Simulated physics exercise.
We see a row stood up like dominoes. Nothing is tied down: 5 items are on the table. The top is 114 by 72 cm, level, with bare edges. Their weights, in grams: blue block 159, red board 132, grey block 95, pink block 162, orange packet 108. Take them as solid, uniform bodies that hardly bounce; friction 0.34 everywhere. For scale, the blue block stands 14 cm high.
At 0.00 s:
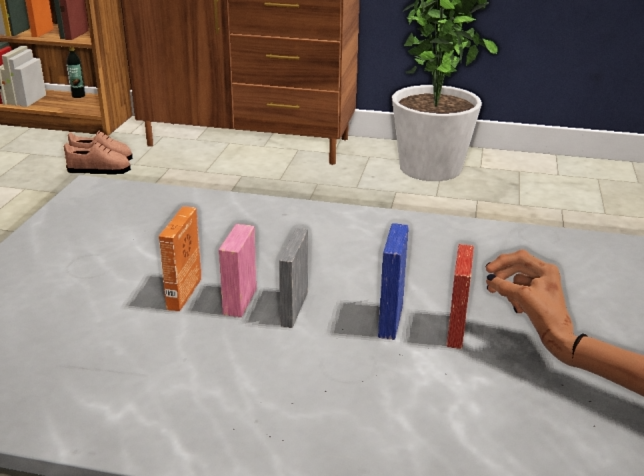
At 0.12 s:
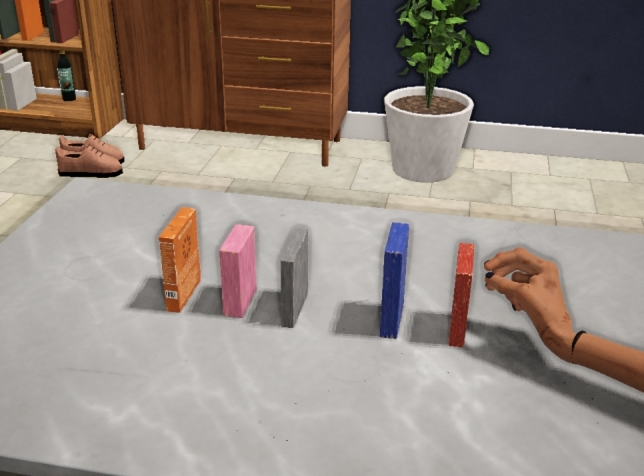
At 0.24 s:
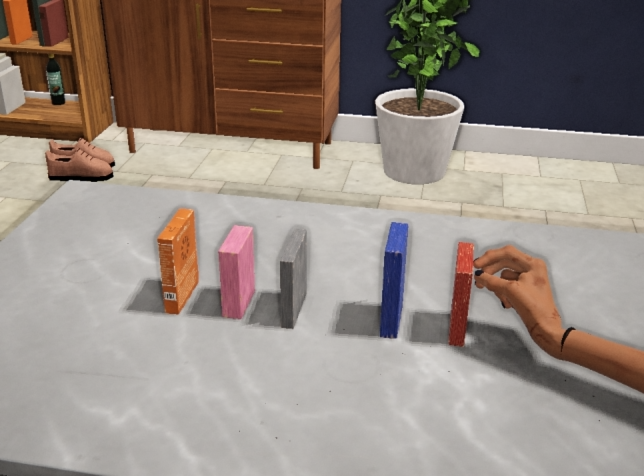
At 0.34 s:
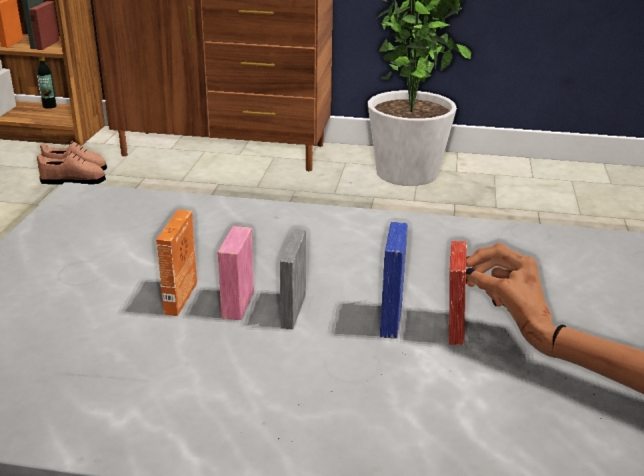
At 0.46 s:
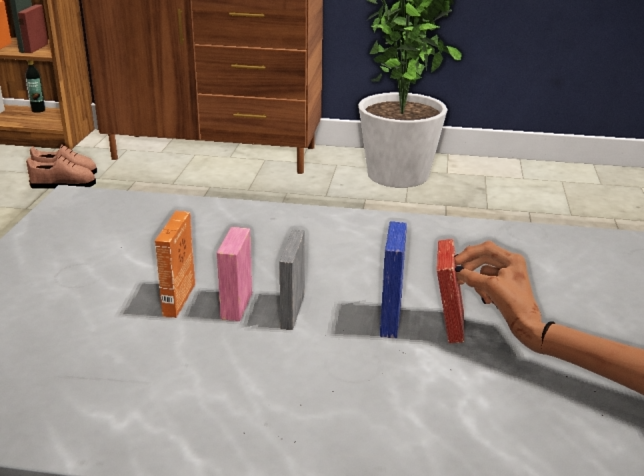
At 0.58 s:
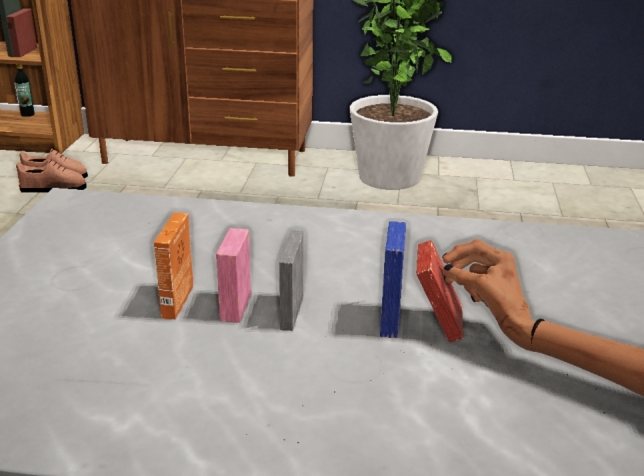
A hand reaches in from the right over a grey marbled tabletop, seen from slightly above, with a wooden cabinet, bookshelf, pink shoes and potted plant behind. Upright in a spaced row stand an orange packet, a pink block, a grey block, a taller blue block and a red board. The fingers move left, touch the red board and tilt it toward the blue block, while the camera shifts slightly and the background slides left.
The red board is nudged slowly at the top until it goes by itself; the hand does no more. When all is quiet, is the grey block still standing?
The grey block topples.
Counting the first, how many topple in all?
5 of them.
Around 0.88 s, red board 73° over; grey block at 7° to upright near (287, 279); blue block at 64° to upright.
Around 0.98 s, red board 77° over; grey block at 32° to upright near (256, 279); blue block on its side; pink block at 13° to upright.
Around 1.18 s, red board 76° over; grey block at 65° to upright near (240, 289); blue block on its side; pink block at 67° to upright.
Finally (1.7 s), on their side or leaning hard on the table, blue block, grey block and pink block. Final places as that camera would see them, grey block near (239, 290).
